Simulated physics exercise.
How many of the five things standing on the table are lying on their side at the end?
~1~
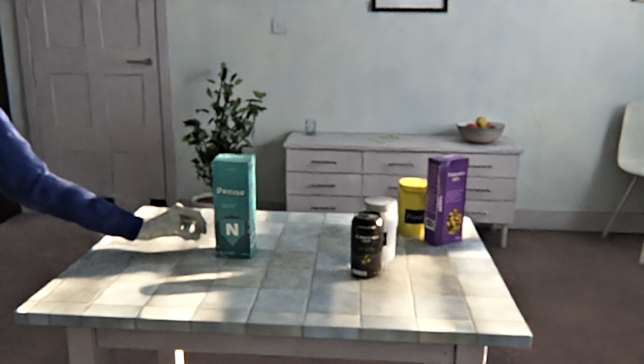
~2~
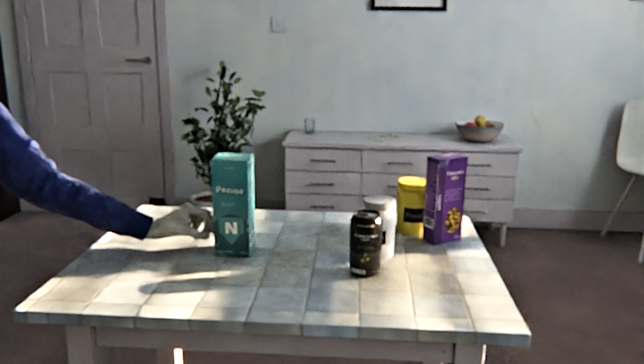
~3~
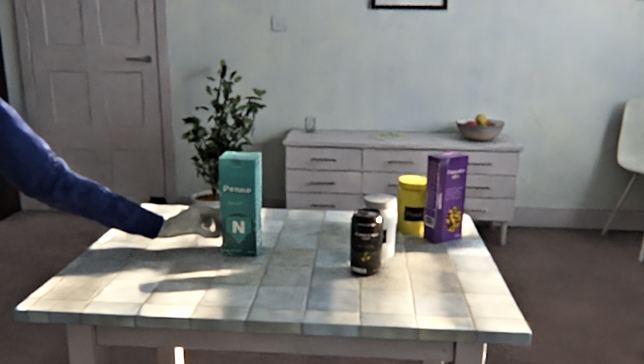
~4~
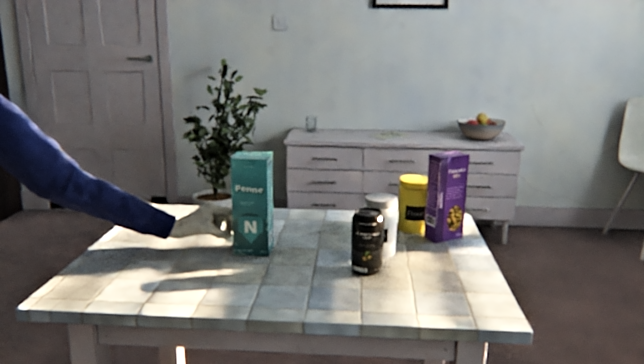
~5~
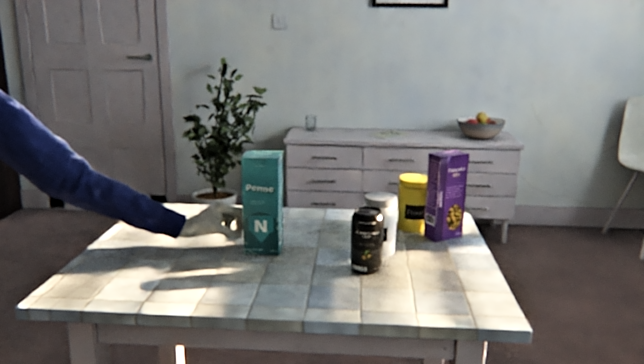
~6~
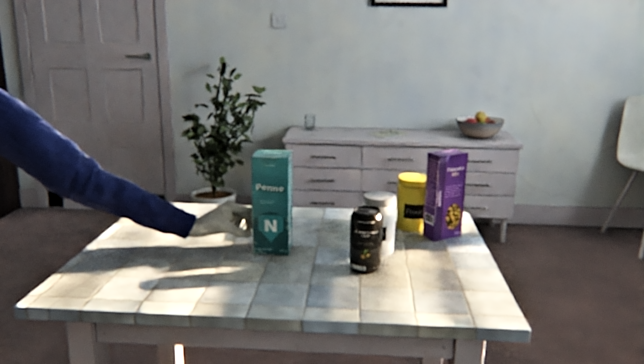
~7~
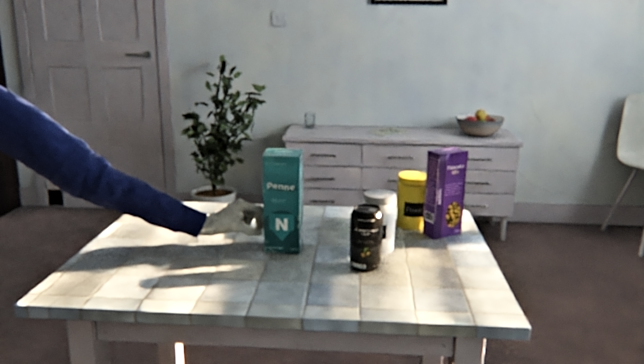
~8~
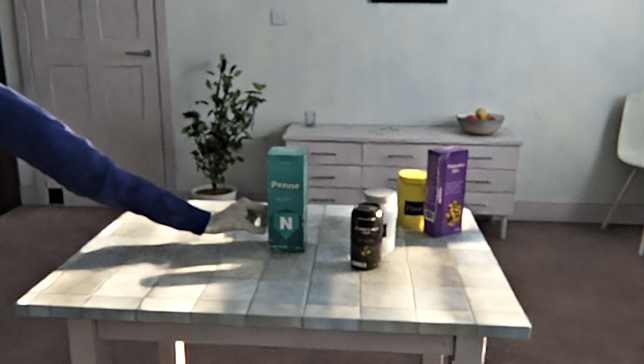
None of them are lying down. The turquoise carton, the black can, the two jars and the purple packet all still stand upright.
